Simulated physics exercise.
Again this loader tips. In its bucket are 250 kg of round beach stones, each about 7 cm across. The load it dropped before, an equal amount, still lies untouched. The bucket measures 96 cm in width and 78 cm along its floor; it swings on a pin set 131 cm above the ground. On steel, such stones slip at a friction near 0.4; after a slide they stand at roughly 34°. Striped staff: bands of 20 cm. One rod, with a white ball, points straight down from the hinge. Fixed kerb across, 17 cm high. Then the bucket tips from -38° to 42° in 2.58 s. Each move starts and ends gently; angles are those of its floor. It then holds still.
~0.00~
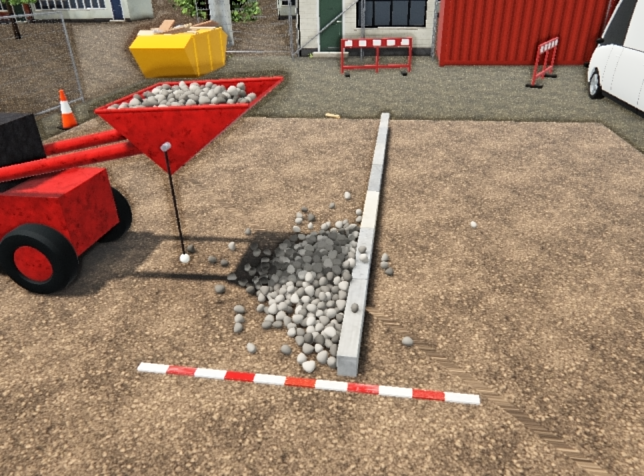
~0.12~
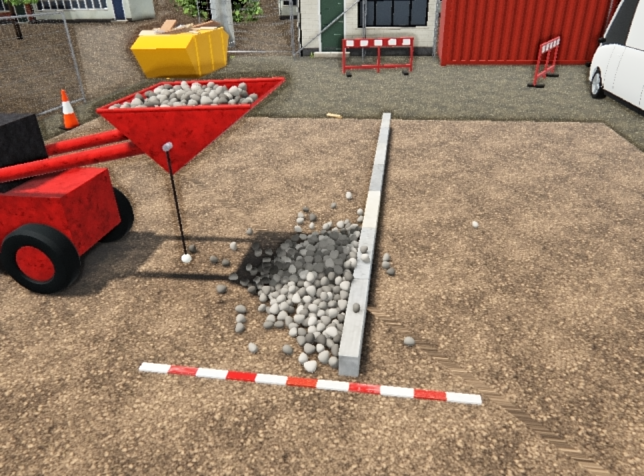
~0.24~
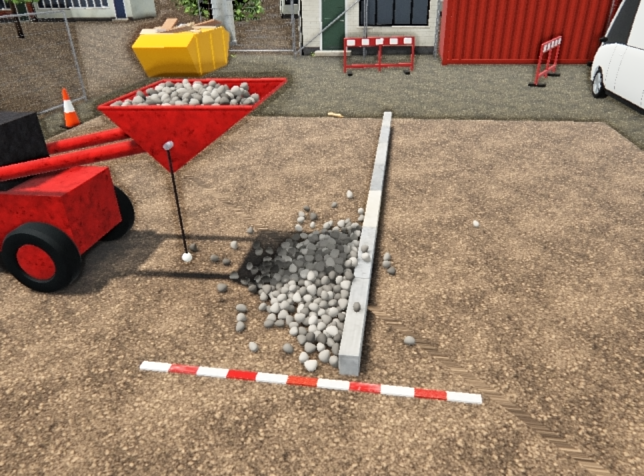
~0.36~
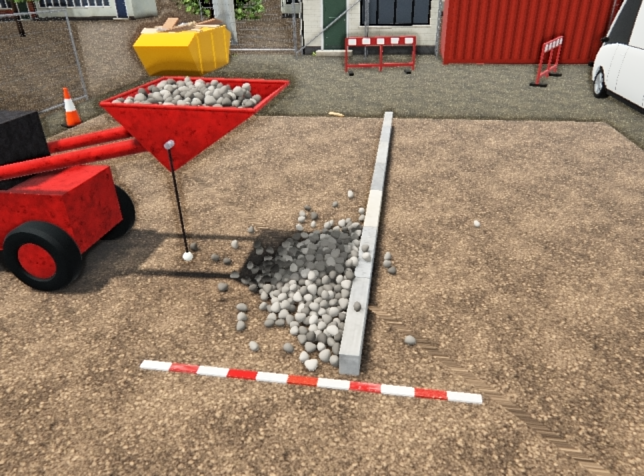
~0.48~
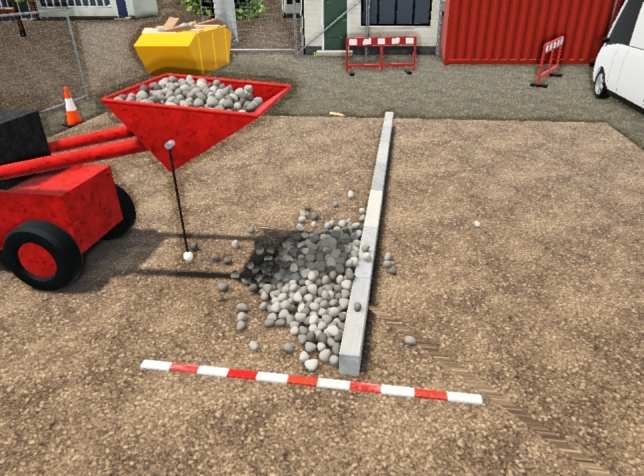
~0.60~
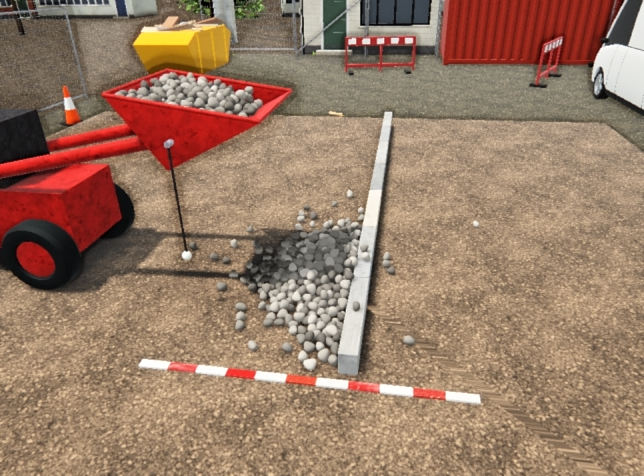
To begin with, a red loader at the left holds a bucket of rounded grey stones raised and tilted slightly, beside a pile of stones lying against a long kerb. The bucket then slowly tips a little further toward the right, its stones shifting slightly inside, while the pile below stays still.
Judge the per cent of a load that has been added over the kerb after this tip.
The added amount is roughly 2 per cent of a load.
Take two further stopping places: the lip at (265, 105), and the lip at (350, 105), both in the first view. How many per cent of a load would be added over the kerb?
I'd say close to 10 per cent for one and close to 95 per cent for the other, in that order.
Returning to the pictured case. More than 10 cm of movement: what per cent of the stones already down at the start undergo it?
Roughly 20 % of them.
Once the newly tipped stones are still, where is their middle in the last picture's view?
Roughly at (304, 263) in the last picture.
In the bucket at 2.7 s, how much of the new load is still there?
About 0 per cent is held.
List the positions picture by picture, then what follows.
In the first frame, the bucket is at -38°, its lip at (249, 106); the top of the load is at (208, 92). The earlier load is highest near (340, 258), 22 cm above ground level, 99 % on this side of the kerb, 1 % over the kerb.
In the second frame, the bucket is at -37°, its lip at (251, 107); the top of the load is at (202, 92); the stones move at 0.0 m/s on average.
In the third frame, lip at (253, 108), floor tilted -36°, highest stones at (189, 91); the stones move at 0.1 m/s on average.
In the fourth frame, lip at (256, 111), floor tilted -34°, highest stones at (170, 87); the stones move at 0.1 m/s on average.
In the fifth frame, the bucket is at -31°, its lip at (258, 116); the top of the load is at (169, 85); the stones move at 0.1 m/s on average.
In the sixth frame, lip at (260, 122), floor tilted -27°, highest stones at (169, 82); the stones move at 0.1 m/s on average.
After 1.9 s the floor is at 30°; in per cent of one load, 78 in the bucket, 122 on this side of the kerb, 1 over the kerb; the foremost stones are at (394, 267).
After 2.7 s the floor is at 42°; in per cent of one load, 0 in the bucket, 198 on this side of the kerb, 2 over the kerb; the foremost stones are at (403, 263).
After 3.0 s the floor is at 42°; in per cent of one load, 0 in the bucket, 197 on this side of the kerb, 3 over the kerb; the foremost stones are at (422, 282).
After 5.5 s the floor is at 42°; in per cent of one load, 0 in the bucket, 197 on this side of the kerb, 3 over the kerb; the foremost stones are at (428, 283). Net gain over the kerb, 2.
